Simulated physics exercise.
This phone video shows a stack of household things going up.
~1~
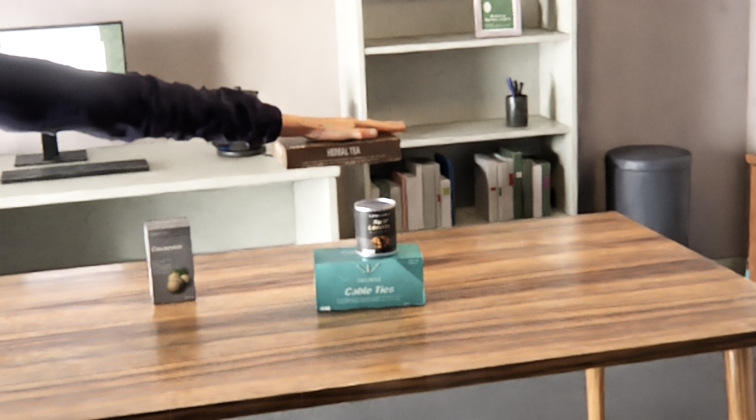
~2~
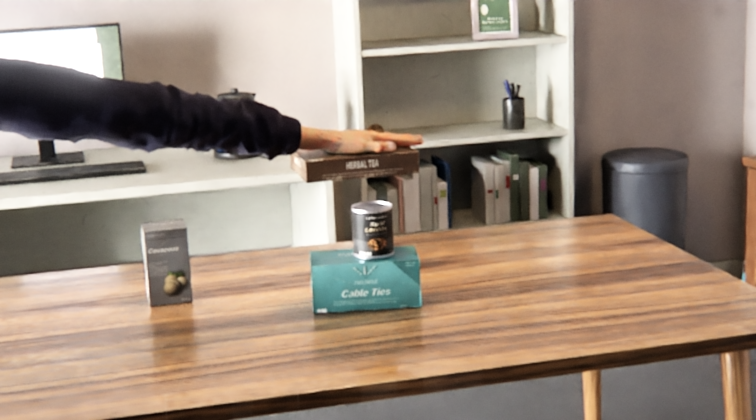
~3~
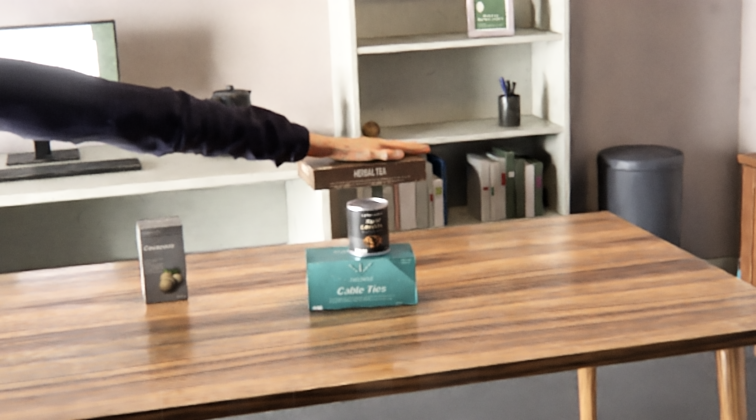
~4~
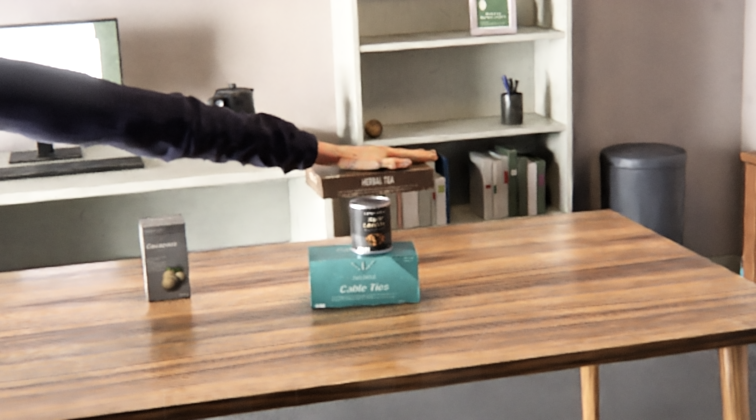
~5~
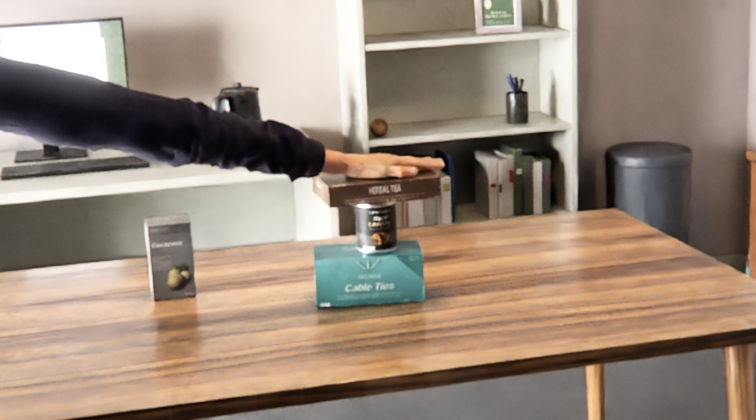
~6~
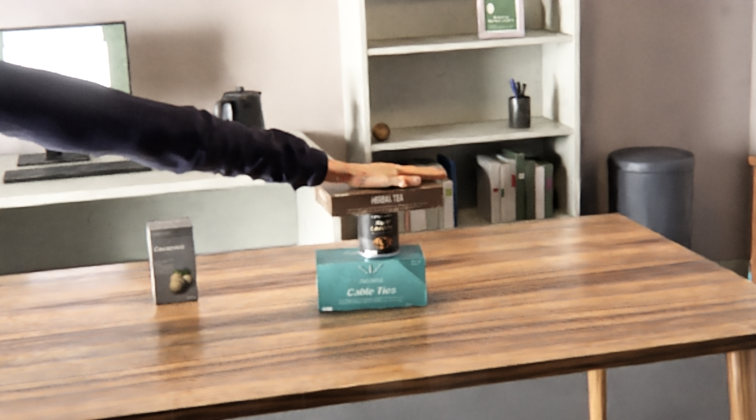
A hand moves a brown packet rightward and lowers it onto the small black pot.
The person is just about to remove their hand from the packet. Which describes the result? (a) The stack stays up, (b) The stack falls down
The answer is a.
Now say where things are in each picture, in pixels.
In the first picture, on its way; brown packet (335, 147); black pot (376, 227).
In the second picture, on its way; brown packet (353, 160); turquoise box (365, 279).
In the third picture, on its way; brown packet (361, 168); grey carton (162, 259).
In the fourth picture, on its way; brown packet (368, 176); black pot (371, 225).
In the fifth picture, on its way; brown packet (375, 184); turquoise box (368, 273).
In the sixth picture, in place under the hand; brown packet (378, 193); grey carton (172, 260).
Then, 0.30 s after the last picture, nothing has stirred.
Then, 0.70 s after the last picture, brown packet resting near (378, 194).
At rest, all 4 in place. Seen from the same camera at the end, brown packet near (378, 194). The pile holds.
